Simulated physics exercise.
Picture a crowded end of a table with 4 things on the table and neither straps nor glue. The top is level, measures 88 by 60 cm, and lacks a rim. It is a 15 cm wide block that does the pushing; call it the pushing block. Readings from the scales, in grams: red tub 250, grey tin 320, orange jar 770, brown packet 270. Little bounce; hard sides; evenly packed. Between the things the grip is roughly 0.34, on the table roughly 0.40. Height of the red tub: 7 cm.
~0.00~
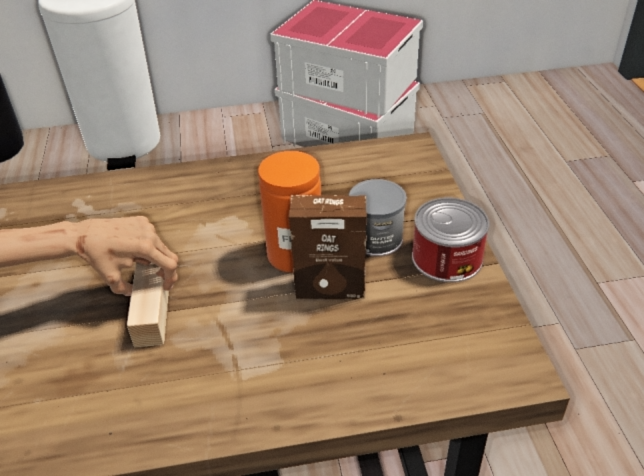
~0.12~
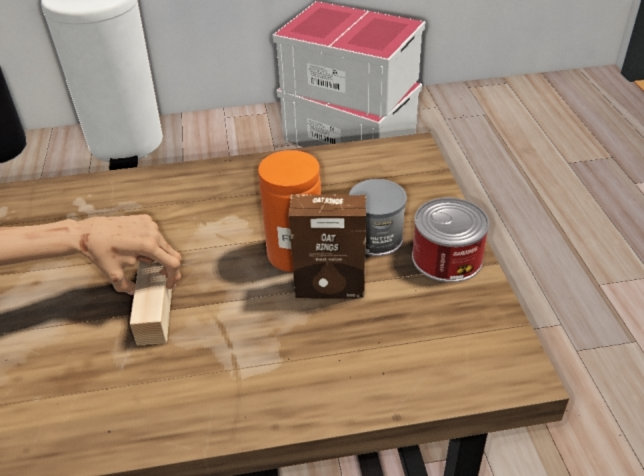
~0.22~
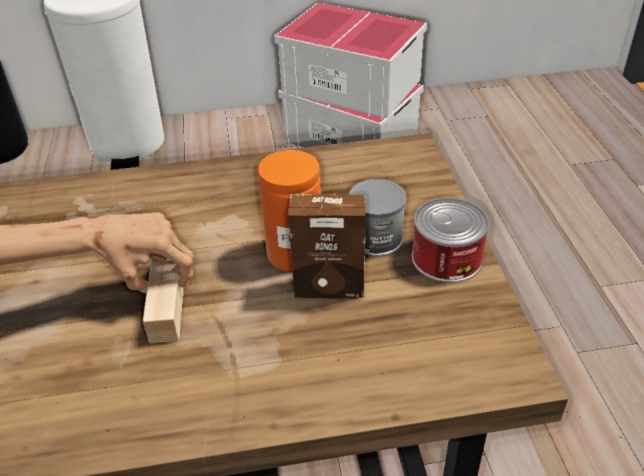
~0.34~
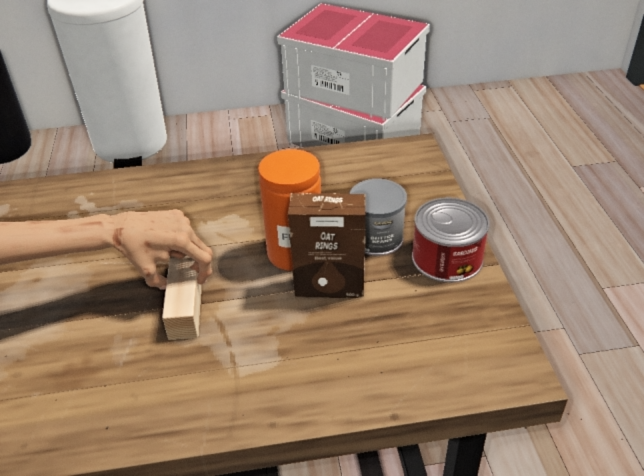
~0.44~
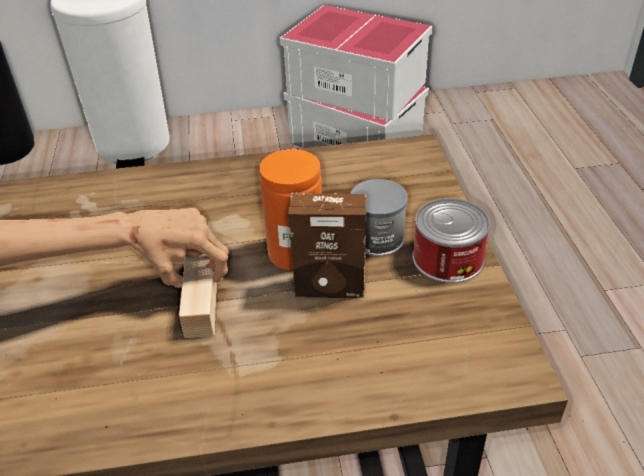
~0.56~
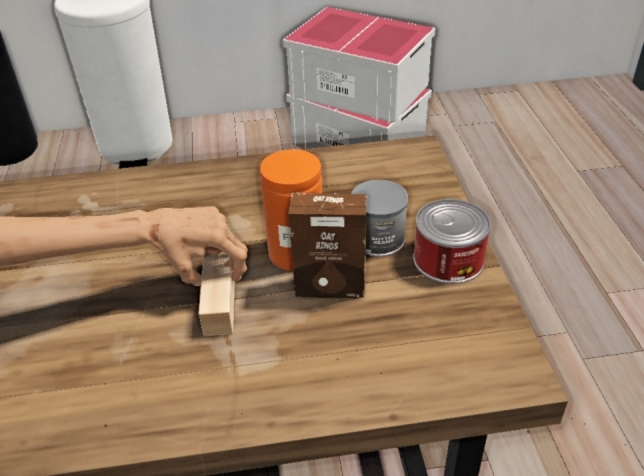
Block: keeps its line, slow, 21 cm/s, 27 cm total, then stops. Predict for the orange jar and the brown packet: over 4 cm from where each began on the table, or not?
The orange jar winds up away from its start, the brown packet winds up away from its start.
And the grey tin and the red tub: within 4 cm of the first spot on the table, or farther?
The grey tin ends elsewhere; the red tub keeps its place.
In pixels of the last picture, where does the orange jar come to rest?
Somewhere around (365, 194).
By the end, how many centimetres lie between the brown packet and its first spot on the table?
It ends up around 9 cm from its start.
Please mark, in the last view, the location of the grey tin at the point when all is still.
Rest position, about (418, 204) px.
After 1.06 s, pusher on by 20 cm; orange jar slid 5 cm near (330, 206); brown packet slid 2 cm near (343, 245).
After 1.16 s, pusher on by 22 cm; orange jar slid 7 cm near (343, 203); brown packet slid 4 cm near (358, 243); grey tin slid 3 cm.
After 1.36 s, pusher on by 26 cm; orange jar slid 11 cm near (363, 196); brown packet slid 8 cm near (388, 241); grey tin slid 6 cm.
At rest (1.8 s), not toppled but over 4 cm from the start, grey tin, orange jar and brown packet; red tub in place, give or take 4 cm. Seen from the same camera at the end, orange jar near (366, 194), brown packet near (395, 241).
